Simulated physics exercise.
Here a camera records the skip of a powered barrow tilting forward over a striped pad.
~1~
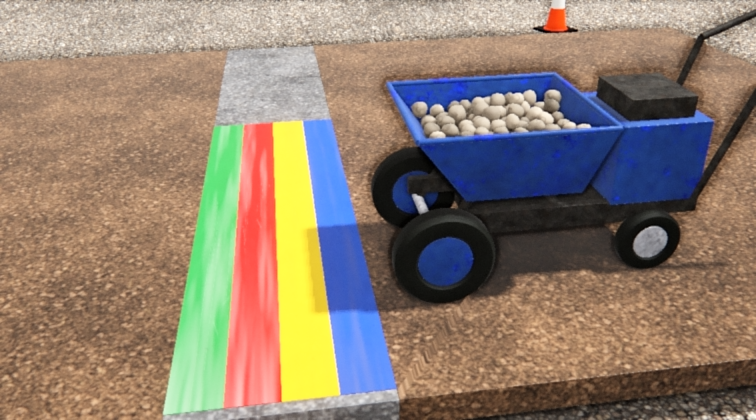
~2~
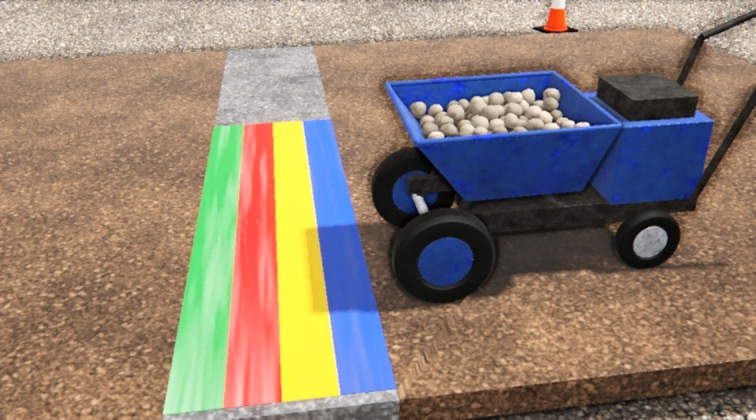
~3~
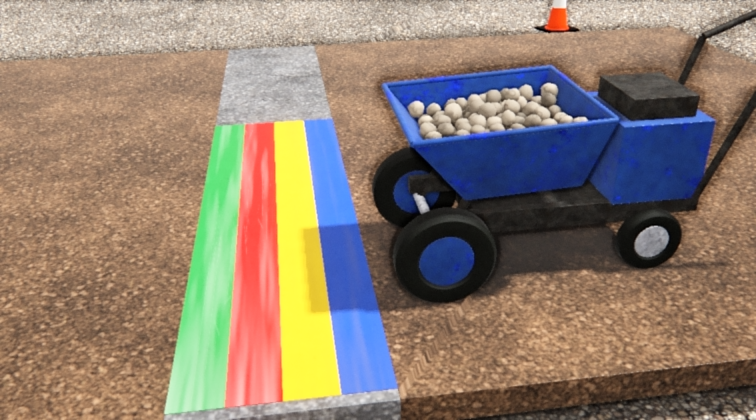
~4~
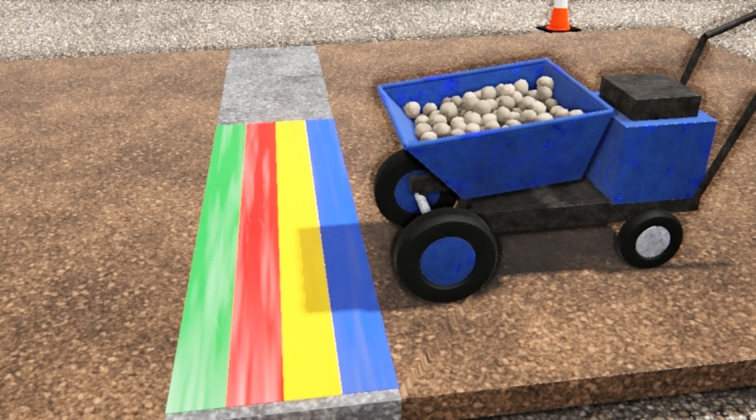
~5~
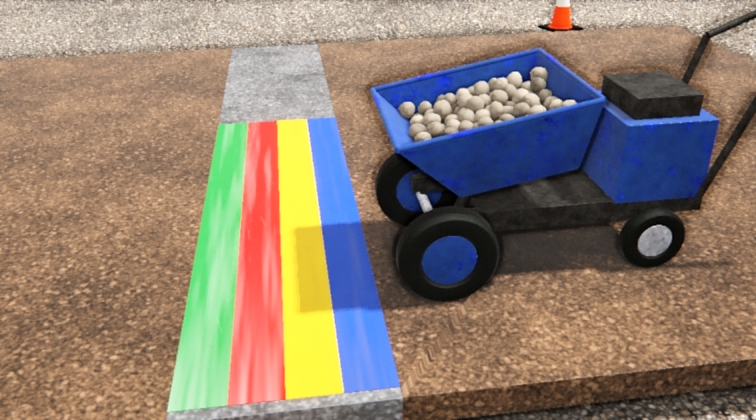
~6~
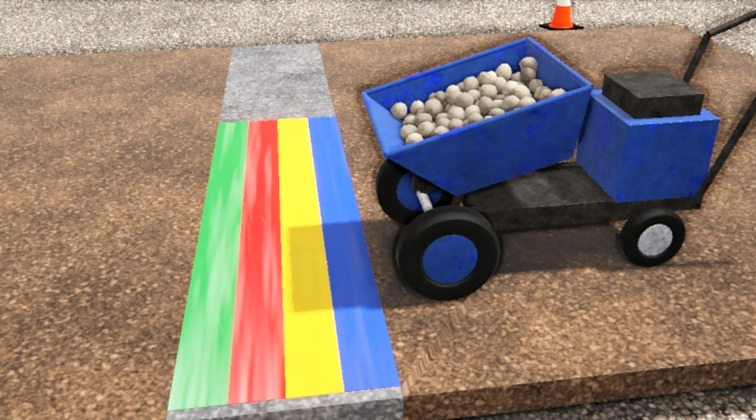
A blue powered barrow stands on brown, gritty ground beside a pale gravel strip, seen from slightly above and from the side. Its skip holds round, pale pebbles, with green, red, yellow and blue stripes on a grey slab to the left and an orange cone behind. The skip starts level, then tilts steadily forward to the left, its rear rising clearly while the wheels stay put.
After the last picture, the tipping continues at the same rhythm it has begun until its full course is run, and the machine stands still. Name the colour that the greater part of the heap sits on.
Red.
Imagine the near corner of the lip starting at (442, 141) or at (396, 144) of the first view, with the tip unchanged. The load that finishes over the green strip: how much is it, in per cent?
Roughly 10 per cent at the first spot and 30 per cent at the second.
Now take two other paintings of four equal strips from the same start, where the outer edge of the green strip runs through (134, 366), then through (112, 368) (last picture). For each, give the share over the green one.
The first case gives around 10 %, the second around 10 %.
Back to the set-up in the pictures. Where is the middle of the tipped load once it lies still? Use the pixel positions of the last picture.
Roughly at pixel (261, 264).
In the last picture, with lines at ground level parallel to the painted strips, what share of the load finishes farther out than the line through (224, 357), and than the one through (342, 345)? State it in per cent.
First roughly 20 percent, then 90 percent.
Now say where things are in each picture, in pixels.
In the first frame, lip of the skip (419, 143), level; top of the load (504, 125), river pebbles; blue strip (359, 341); yellow strip (307, 346); red strip (254, 352); green strip (200, 357).
In the second frame, lip of the skip (417, 143), level; top of the load (503, 124).
In the third frame, lip of the skip (413, 144), tipped barely; top of the load (512, 109).
In the fourth frame, lip of the skip (406, 147), tipped a little; top of the load (507, 105).
In the fifth frame, lip of the skip (398, 150), tipped a little; top of the load (521, 98).
In the sixth frame, lip of the skip (387, 155), tipped clearly; top of the load (511, 90); blue strip (363, 338); yellow strip (311, 343); red strip (258, 348); green strip (205, 353).
Just after the last frame, skip tipped steeply; every one in the skip.
A moment on, skip tipped right over; roughly two thirds in the skip; about a tenth over the yellow strip; roughly a quarter over the red strip; just a few over the green strip; just a few falling.
Further on, skip tipped right over; about a tenth in the skip; just a few over the blue strip; roughly a quarter over the yellow strip; roughly a third over the red strip; roughly a quarter over the green strip; about a tenth off the paint.
When it is over, skip tipped right over; about a tenth in the skip; just a few over the blue strip; roughly a quarter over the yellow strip; roughly a third over the red strip; roughly a quarter over the green strip; about a tenth off the paint.
